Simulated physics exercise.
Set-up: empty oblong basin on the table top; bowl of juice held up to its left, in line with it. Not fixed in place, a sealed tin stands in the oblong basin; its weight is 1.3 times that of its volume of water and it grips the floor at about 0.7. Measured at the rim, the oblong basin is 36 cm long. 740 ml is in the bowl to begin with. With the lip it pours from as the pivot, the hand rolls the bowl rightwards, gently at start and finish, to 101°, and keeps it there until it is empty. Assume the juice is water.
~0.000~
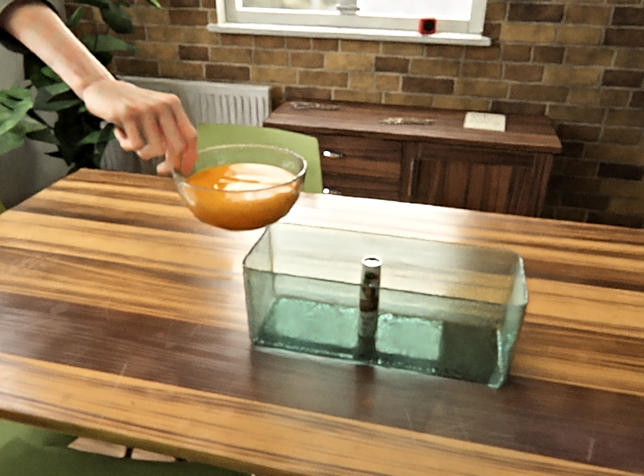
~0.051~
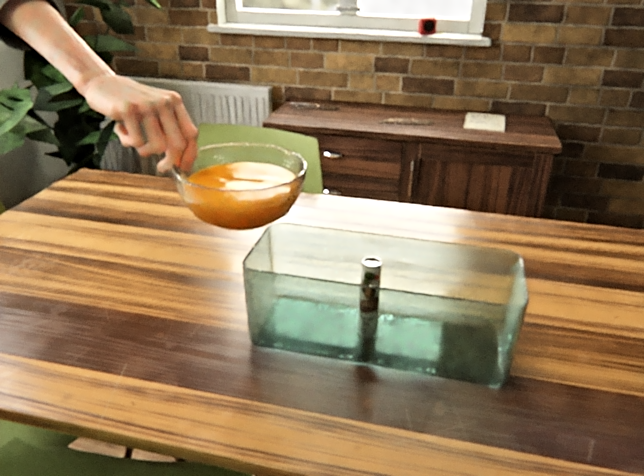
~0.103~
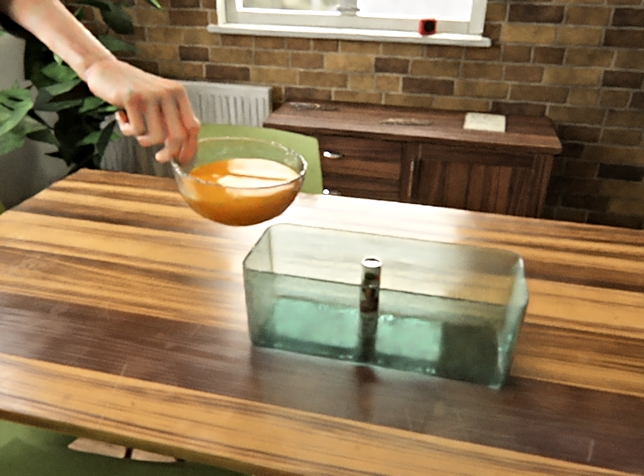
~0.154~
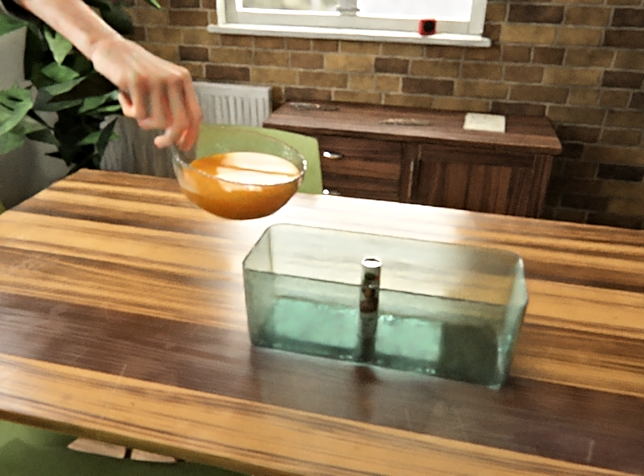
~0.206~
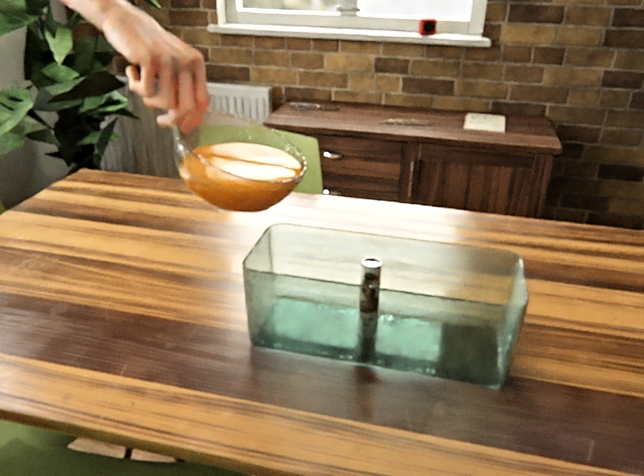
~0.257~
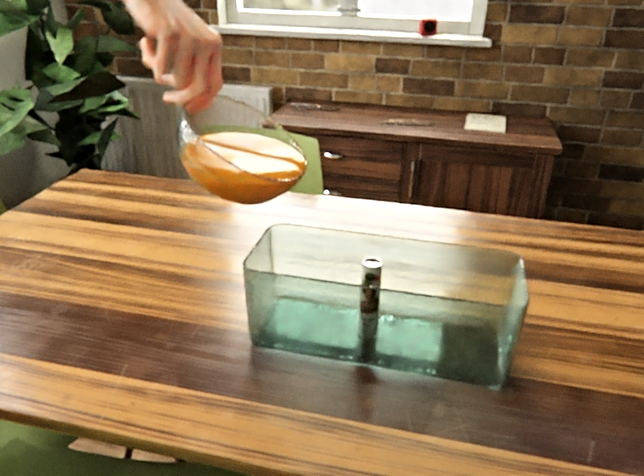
A hand tilts a glass bowl of orange juice rightwards beside an oblong glass basin.
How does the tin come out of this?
It stands firm.
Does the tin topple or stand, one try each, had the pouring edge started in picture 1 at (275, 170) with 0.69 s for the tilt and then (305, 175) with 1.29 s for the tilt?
In the first try it comes down; in the second it remains standing.
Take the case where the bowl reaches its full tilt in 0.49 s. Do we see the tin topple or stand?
So the tin will hold steady.
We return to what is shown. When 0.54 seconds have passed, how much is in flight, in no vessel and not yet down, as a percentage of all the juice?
Near 58 per cent at that time.
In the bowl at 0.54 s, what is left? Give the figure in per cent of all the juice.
Around 30 percent.
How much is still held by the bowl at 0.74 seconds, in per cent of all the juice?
About 0 per cent.
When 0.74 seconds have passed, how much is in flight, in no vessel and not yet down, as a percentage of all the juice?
Around 9 percent of the liquid.
Then, 0.54 s in, the tilt is 89° and 30 per cent is still to pour; the tin stands where it began.
Then, 0.74 s in, the tilt is 101° and 0 per cent is still to pour; the tin stands where it began.
Then, 0.96 s in, the tilt is 101° and 0 per cent is still to pour; the tin stands where it began.
Then, 1.19 s in, the tilt is 101° and 0 per cent is still to pour; the tin stands where it began.
Finally, the tin stands where it began.
